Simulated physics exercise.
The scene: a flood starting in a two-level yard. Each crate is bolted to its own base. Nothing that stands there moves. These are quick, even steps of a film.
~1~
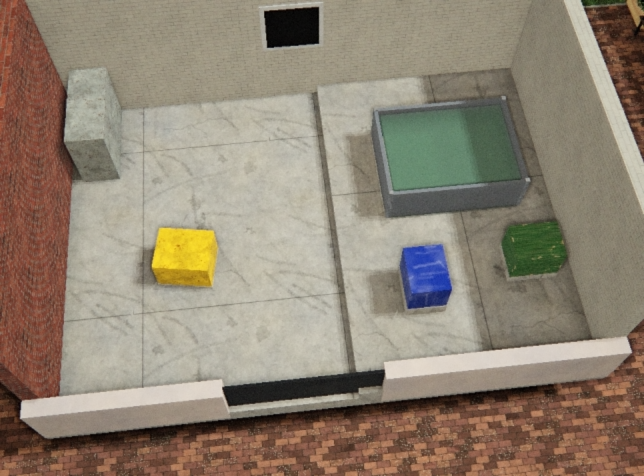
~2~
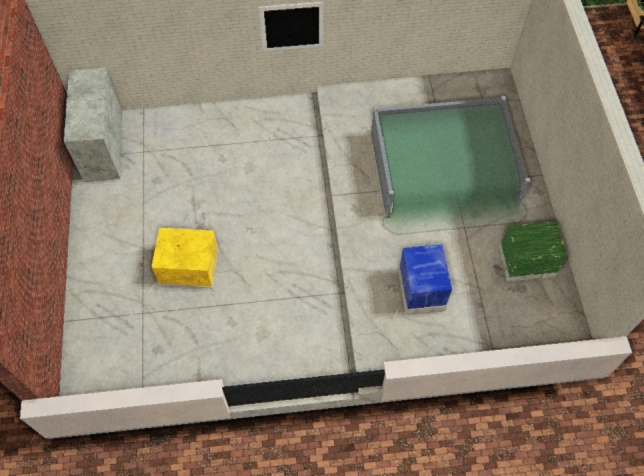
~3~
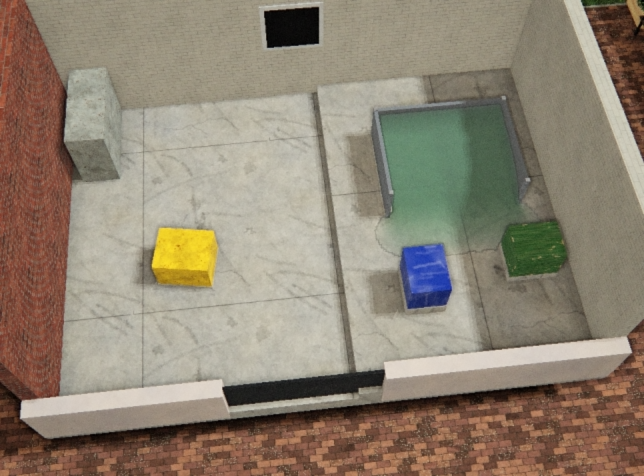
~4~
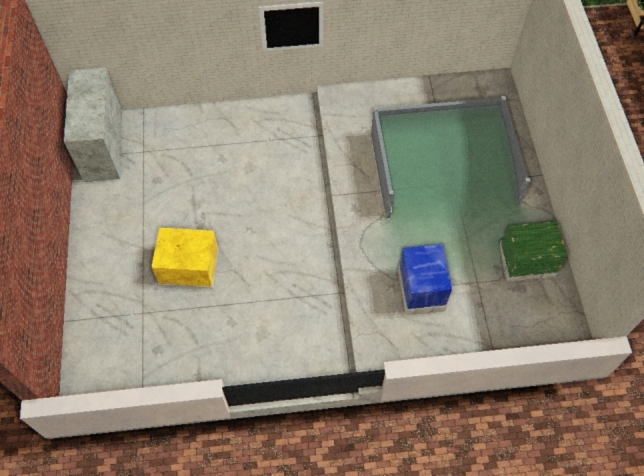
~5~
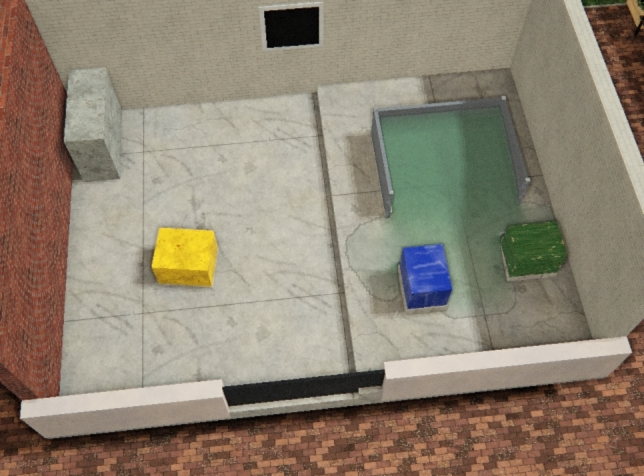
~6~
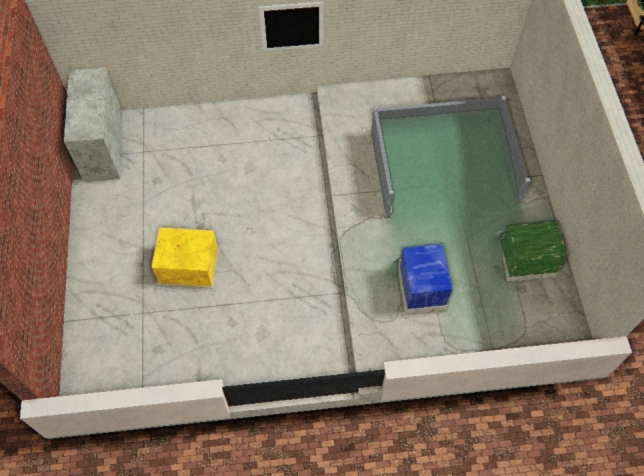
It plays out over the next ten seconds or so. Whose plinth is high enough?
The green crate is soaked; the yellow crate is soaked; the blue crate is soaked.
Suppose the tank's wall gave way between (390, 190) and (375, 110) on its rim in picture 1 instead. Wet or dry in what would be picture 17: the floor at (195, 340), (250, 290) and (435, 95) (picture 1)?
In that order: Wet, covered, dry.
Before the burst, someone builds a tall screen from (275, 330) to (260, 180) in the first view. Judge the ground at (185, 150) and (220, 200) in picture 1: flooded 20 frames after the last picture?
One after the other: Dry, free of water.
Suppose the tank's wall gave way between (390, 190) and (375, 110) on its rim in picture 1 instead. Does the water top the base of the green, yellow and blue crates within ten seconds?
One by one: The green one is spared; the yellow one ends up wet; the blue one stays dry.
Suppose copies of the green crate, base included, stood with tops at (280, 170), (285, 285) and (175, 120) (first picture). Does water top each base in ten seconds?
One after the other: Stays dry, gets wet, is safe.
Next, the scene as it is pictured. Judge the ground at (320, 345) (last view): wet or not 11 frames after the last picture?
There: Awash.
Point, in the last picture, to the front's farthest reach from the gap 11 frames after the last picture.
At about (199, 387).
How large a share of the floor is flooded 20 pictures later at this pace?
Near 55 in a hundred.
A moment on, water covers 25 % of the floor; the green crate water round its plinth, the yellow crate not reached, the blue crate water round its plinth.
Next, water covers 40 % of the floor; the green crate water round its plinth, the yellow crate water round its plinth, the blue crate water round its plinth.
Then, water covers 55 % of the floor; the green crate water round its plinth, the yellow crate water round its plinth, the blue crate water round its plinth.
Later, water covers 80 % of the floor; the green crate water round its plinth, the yellow crate water round its plinth, the blue crate water round its plinth.
In the end, water covers 95 % of the floor; the green crate was topped, the yellow crate was topped, the blue crate was topped.
